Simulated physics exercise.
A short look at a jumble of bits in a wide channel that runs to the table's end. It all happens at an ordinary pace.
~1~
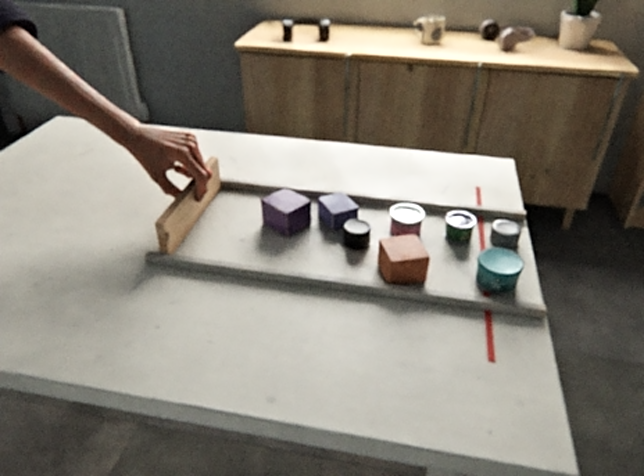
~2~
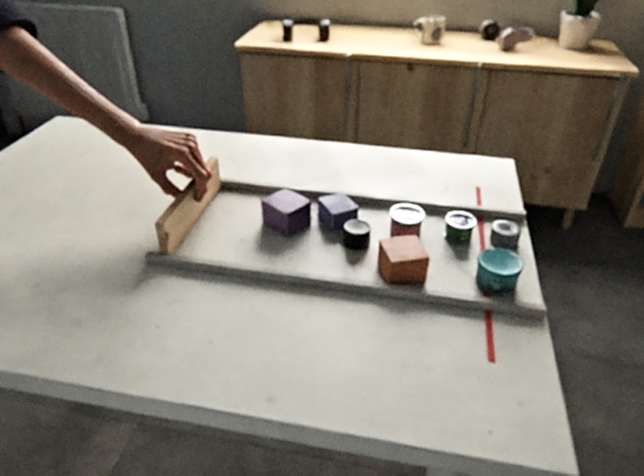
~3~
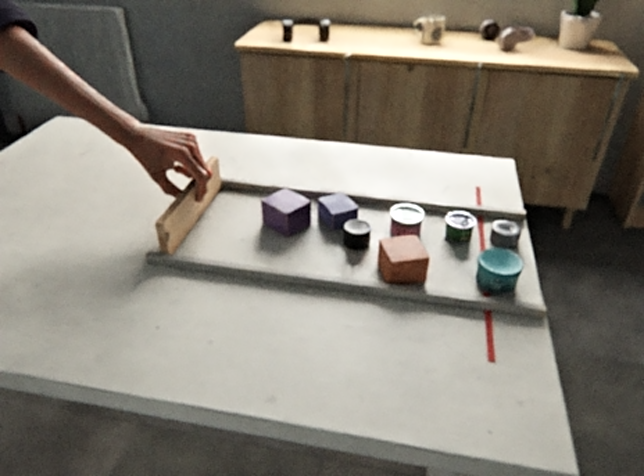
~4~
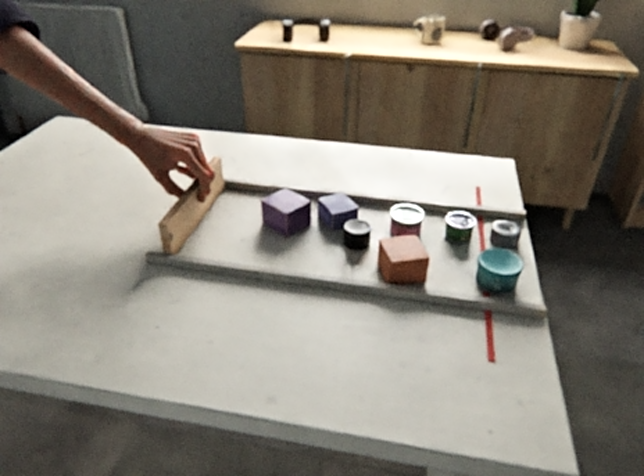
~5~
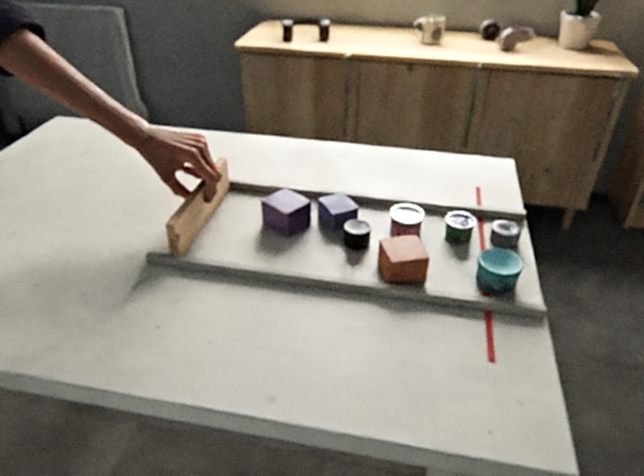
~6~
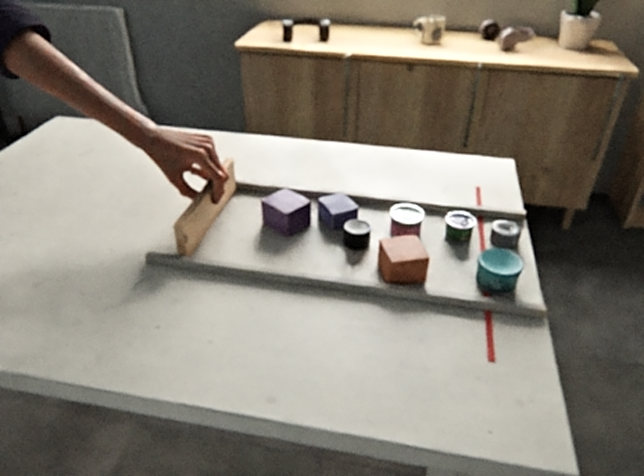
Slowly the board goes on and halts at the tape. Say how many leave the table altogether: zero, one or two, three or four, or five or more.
The number that fall off is three or four.
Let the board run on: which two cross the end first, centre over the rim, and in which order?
The order is the grey lid, the green tin.
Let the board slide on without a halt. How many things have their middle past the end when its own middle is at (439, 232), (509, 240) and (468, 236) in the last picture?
It would be 1, 4 and 2.
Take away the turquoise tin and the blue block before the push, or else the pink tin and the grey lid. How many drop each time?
3 in the first case, 2 in the second.
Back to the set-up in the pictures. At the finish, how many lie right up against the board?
The number is 4.
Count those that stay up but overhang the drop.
Overhanging: 0.
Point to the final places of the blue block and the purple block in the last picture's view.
About (500, 218), and the other about (505, 233).
Soon after, none off yet; grey lid at rest near (505, 235); turquoise tin at rest near (498, 272); green tin at rest near (459, 229).
In the end, the number that fall off is three or four; gone, pink tin, green tin, turquoise tin and grey lid.
